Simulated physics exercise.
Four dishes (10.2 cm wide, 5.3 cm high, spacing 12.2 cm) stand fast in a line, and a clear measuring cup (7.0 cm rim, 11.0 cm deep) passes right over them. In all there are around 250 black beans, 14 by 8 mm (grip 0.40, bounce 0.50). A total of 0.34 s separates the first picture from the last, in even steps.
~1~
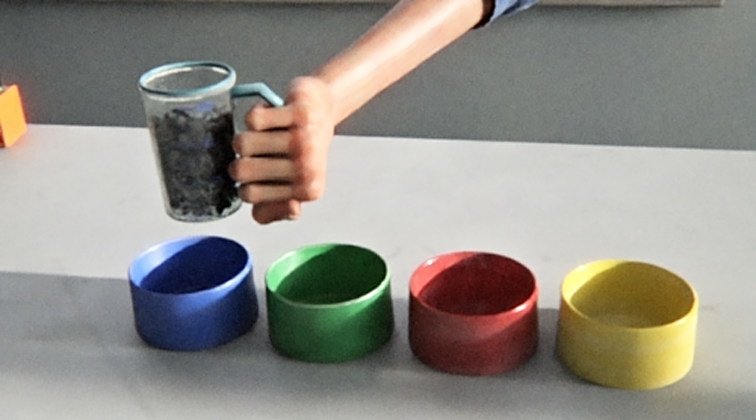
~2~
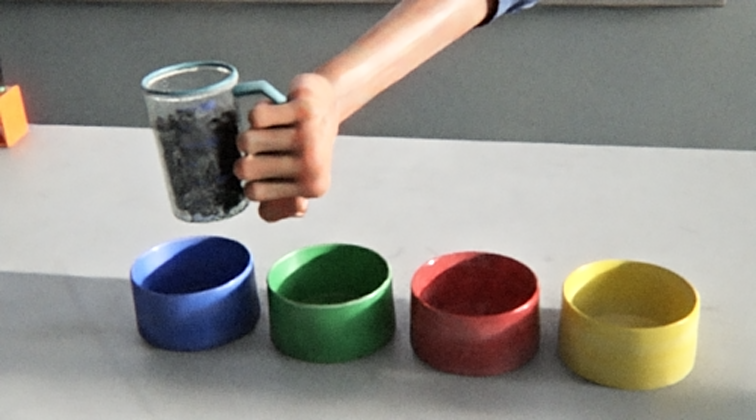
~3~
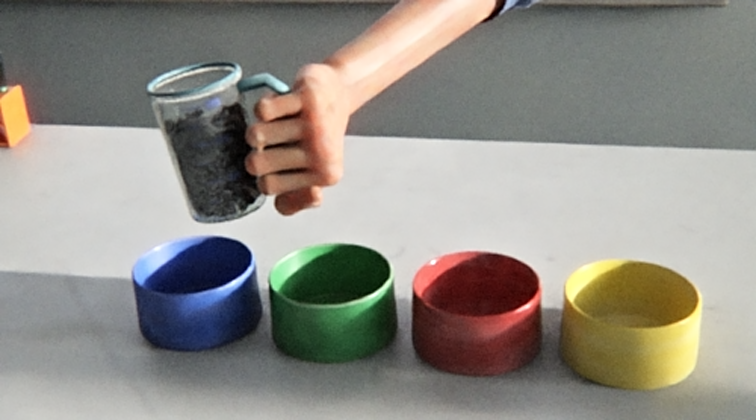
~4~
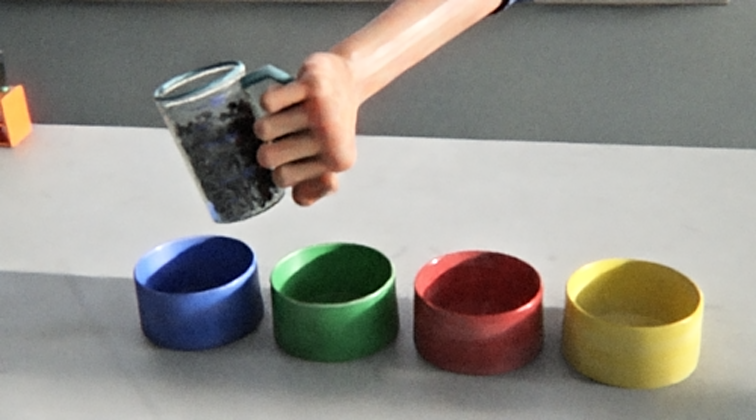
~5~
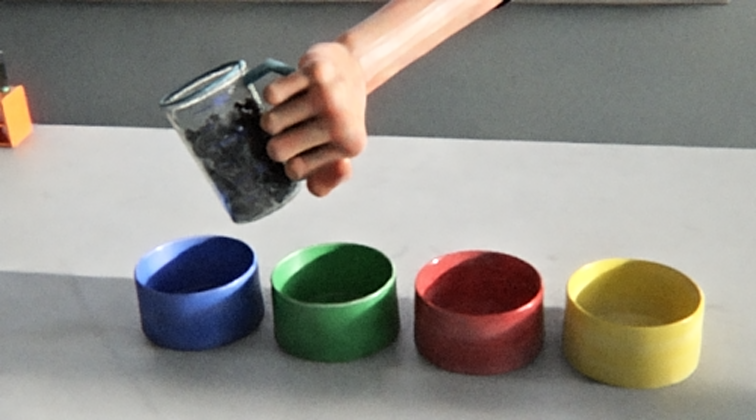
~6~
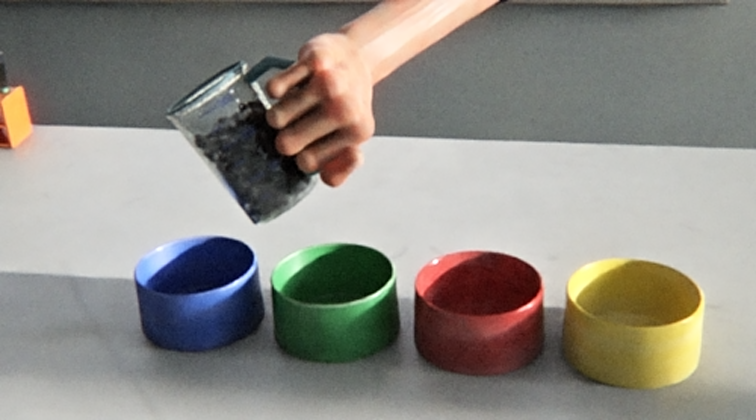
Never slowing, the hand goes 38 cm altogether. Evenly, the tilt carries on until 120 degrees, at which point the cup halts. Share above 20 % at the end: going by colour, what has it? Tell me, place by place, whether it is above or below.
Red: Below the mark; blue: Below the mark; green: Above the mark; yellow: Below the mark; counter: Below the mark.
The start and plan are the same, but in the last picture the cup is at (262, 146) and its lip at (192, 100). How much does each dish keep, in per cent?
Kept per dish: Red = 90, blue = 0, green = 0, yellow = 0.
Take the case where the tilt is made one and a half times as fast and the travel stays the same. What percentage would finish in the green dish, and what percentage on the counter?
That gives green 60 with 30 for the counter.
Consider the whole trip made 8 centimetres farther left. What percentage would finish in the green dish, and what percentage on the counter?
Shares would be green 10 and counter 30.
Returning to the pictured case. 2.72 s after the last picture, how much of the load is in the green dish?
100 %.
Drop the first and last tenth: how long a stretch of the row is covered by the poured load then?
6 cm.
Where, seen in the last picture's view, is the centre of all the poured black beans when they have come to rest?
Resting centre estimate: Around (339, 303).
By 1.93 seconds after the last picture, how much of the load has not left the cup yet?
0 %.
Then, 1.16 s after the last picture, tilt 120 degrees; cup holds 10 %, green 85 %.
Then, 1.93 s after the last picture, tilt 120 degrees; cup holds 0 %, green 100 %.
Then, 2.72 s after the last picture, tilt 120 degrees; cup holds 0 %, green 100 %.
In the end, red 0 %, blue 0 %, green 100 %, yellow 0 %, counter 0 %.
